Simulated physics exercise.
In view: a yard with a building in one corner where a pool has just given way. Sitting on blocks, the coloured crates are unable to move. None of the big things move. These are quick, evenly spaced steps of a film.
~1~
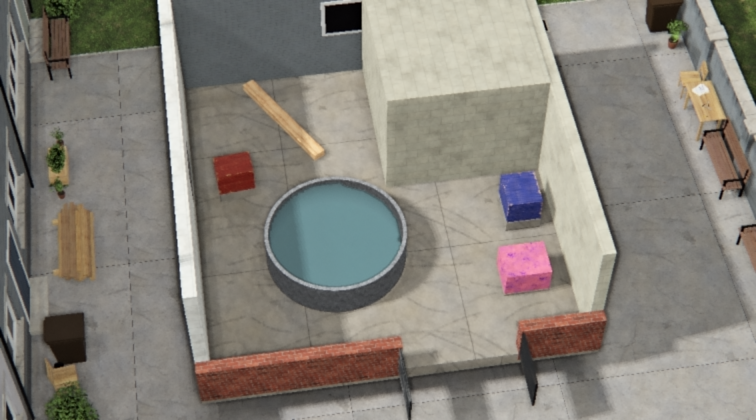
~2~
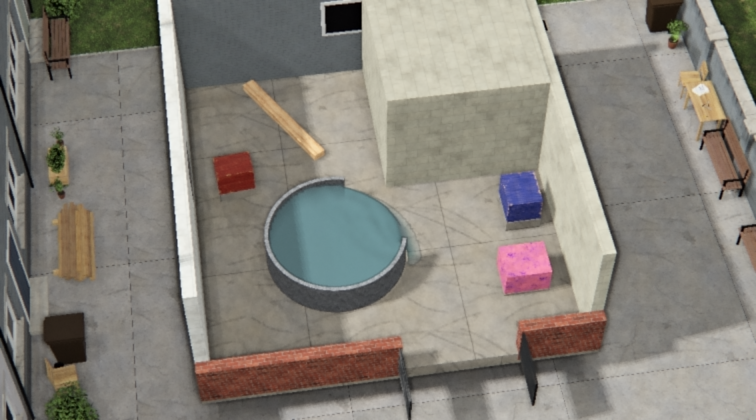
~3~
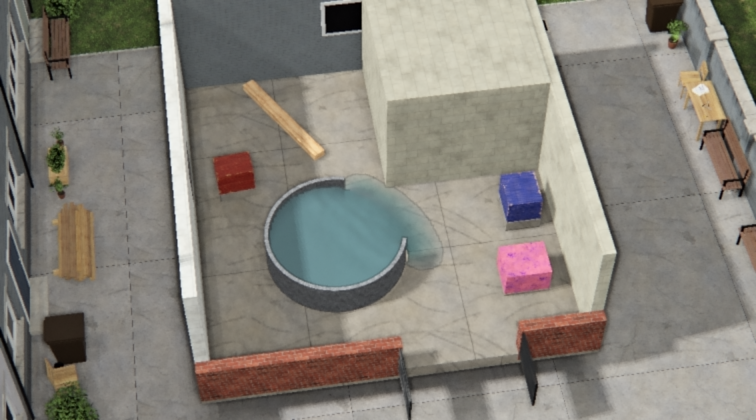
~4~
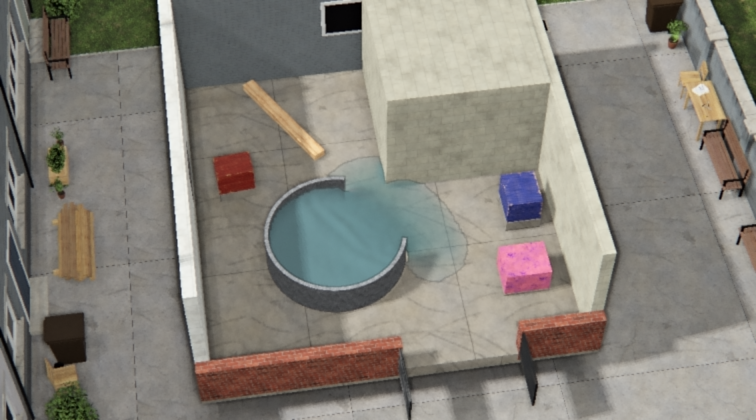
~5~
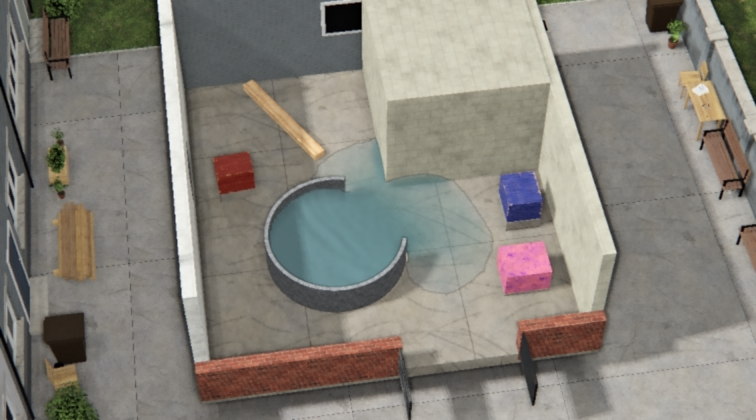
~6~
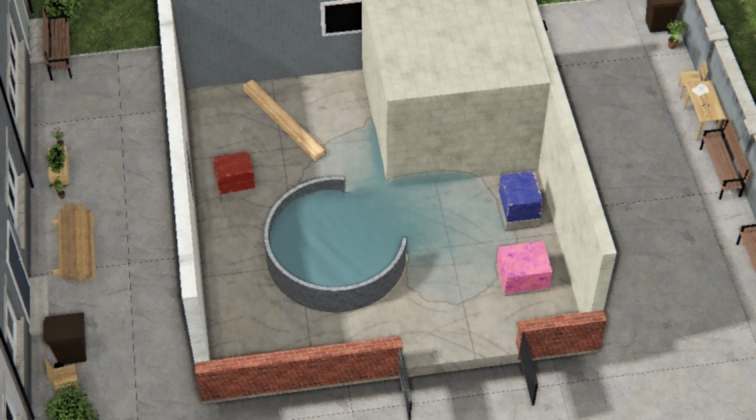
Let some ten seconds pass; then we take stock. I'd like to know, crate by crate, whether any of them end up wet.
The pink crate will be within the water's reach; the red crate will be out of the water's reach; the blue crate will be within the water's reach.
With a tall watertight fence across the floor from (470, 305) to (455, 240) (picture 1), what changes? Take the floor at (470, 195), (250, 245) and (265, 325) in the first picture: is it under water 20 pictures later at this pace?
Outcome by spot, in order - watered, unwatered, unwatered.
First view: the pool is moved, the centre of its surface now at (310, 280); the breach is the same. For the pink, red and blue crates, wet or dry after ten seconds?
Going through them: Pink crate is overrun, red crate is not reached, blue crate is overrun.
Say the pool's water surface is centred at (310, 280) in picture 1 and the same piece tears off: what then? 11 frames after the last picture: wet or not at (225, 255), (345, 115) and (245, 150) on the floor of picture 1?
Results in order - left untouched, swamped, left untouched.
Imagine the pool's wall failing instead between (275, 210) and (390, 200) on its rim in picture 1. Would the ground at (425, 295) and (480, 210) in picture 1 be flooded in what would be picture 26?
Going in the order you asked, the first is never reached and the second is drenched.
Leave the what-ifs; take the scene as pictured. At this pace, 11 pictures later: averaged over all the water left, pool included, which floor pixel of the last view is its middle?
Somewhere around (403, 220) in the last view.
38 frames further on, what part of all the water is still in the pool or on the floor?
I reckon around 94 in a hundred.
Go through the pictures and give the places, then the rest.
Still water in the round pool at (336, 234), in the first frame.
The front is at (415, 260), out from the gap at (388, 215), in the second frame.
Water pours out at (388, 216) and has run to (434, 263), in the third frame.
The front is at (454, 268), out from the gap at (388, 217), in the fourth frame.
Water pours out at (388, 217) and has run to (376, 140), in the fifth frame.
The front is at (372, 121), out from the gap at (388, 217), in the sixth frame.
A moment on, water covers 30 % of the floor; the pink crate water round its plinth, the red crate not reached, the blue crate water round its plinth.
Next, water covers 40 % of the floor; the pink crate water round its plinth, the red crate not reached, the blue crate water round its plinth.
Then, water covers 55 % of the floor; the pink crate water round its plinth, the red crate not reached, the blue crate water round its plinth.
Later, water covers 80 % of the floor; the pink crate water round its plinth, the red crate water round its plinth, the blue crate water round its plinth.
In the end, water covers 95 % of the floor; the pink crate was topped, the red crate stayed above the water, the blue crate was topped.
